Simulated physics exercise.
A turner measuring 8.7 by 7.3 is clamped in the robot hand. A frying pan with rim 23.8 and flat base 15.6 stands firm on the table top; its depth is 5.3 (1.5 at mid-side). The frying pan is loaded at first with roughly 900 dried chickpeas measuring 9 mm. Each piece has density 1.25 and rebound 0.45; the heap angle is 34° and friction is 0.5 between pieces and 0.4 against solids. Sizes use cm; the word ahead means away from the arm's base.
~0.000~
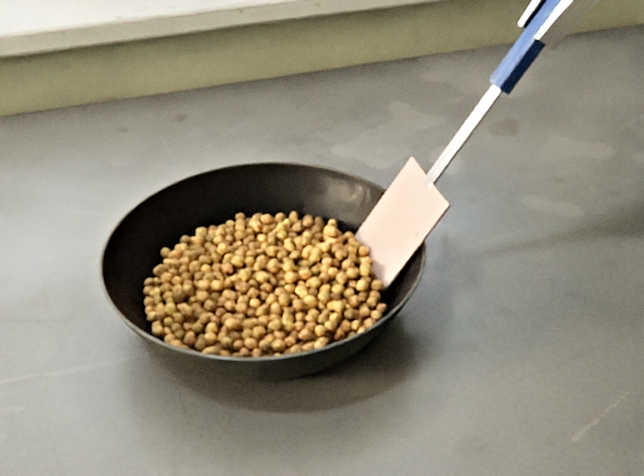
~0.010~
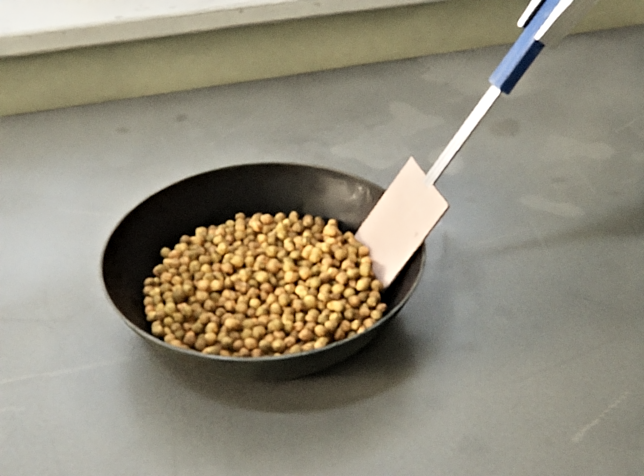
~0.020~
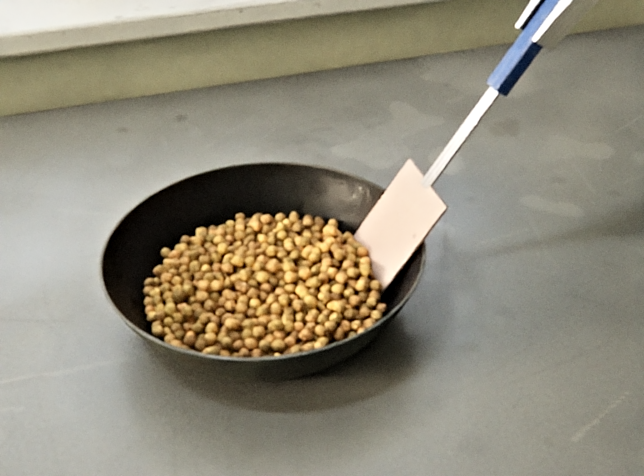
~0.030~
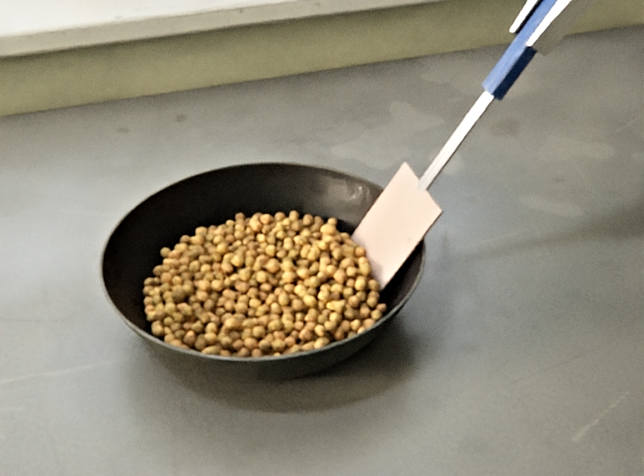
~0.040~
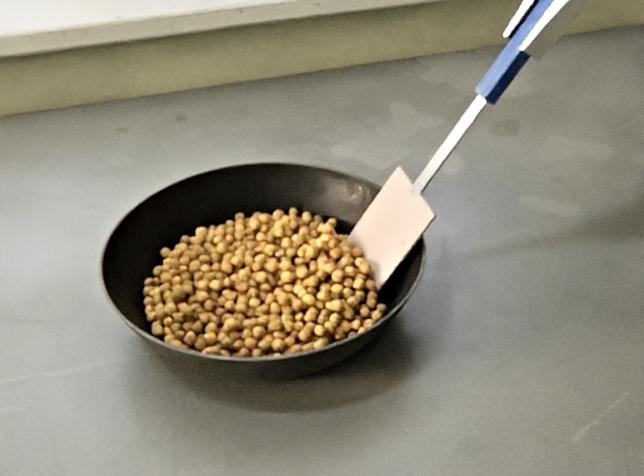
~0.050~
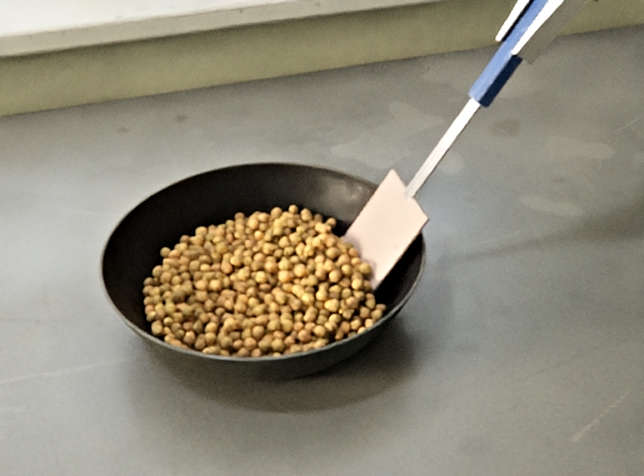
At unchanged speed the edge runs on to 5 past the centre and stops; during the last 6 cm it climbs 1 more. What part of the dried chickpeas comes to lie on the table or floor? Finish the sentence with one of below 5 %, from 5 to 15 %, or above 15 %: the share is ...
The share is below 5 %.
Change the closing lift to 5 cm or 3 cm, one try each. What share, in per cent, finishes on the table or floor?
Result, in order: Approx. 0 % and 0 %.
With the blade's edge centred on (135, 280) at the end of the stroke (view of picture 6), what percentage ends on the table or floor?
I'd put it near 30 per cent.
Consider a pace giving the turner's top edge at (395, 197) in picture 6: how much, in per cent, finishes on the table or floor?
0 %.
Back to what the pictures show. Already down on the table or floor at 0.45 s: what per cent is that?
Close to 0 per cent of the load.
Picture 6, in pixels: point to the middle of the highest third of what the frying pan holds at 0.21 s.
It is centred at roughly (220, 277).
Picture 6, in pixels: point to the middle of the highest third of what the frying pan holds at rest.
Roughly (174, 282).
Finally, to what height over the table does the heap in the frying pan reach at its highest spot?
Near 5.5 centimetres high.
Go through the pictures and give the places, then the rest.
Turner top edge at (430, 180), sloping 55°; upper third of the load around (267, 278), from x 150 to 380, top at y 215; 900 in the frying pan, in the first frame.
Turner top edge at (430, 180), sloping 55°; upper third of the load around (267, 278), from x 150 to 380, top at y 215, in the second frame.
Turner top edge at (428, 182), sloping 55°; upper third of the load around (267, 277), from x 150 to 380, top at y 215, in the third frame.
Turner top edge at (423, 186), sloping 55°; upper third of the load around (272, 277), from x 150 to 380, top at y 215, in the fourth frame.
Turner top edge at (417, 190), sloping 55°; upper third of the load around (271, 276), from x 150 to 380, top at y 215, in the fifth frame.
Turner top edge at (410, 193), sloping 55°; upper third of the load around (270, 274), from x 150 to 380, top at y 210; 900 in the frying pan, in the sixth frame.
By 0.13 s, sloping 55°, highest piece 7 above the table; 900 in the frying pan.
By 0.21 s, sloping 55°, highest piece 7 above the table; 898 in the frying pan, 2 on the blade or in flight.
By 0.45 s, sloping 55°, highest piece 6 above the table; 898 in the frying pan, 2 on the table or floor.
By 1.50 s, sloping 55°, highest piece 6 above the table; 898 in the frying pan, 2 on the table or floor.
Final count, 898 in the frying pan, 2 on the table or floor. That is 0 % on the table or floor.
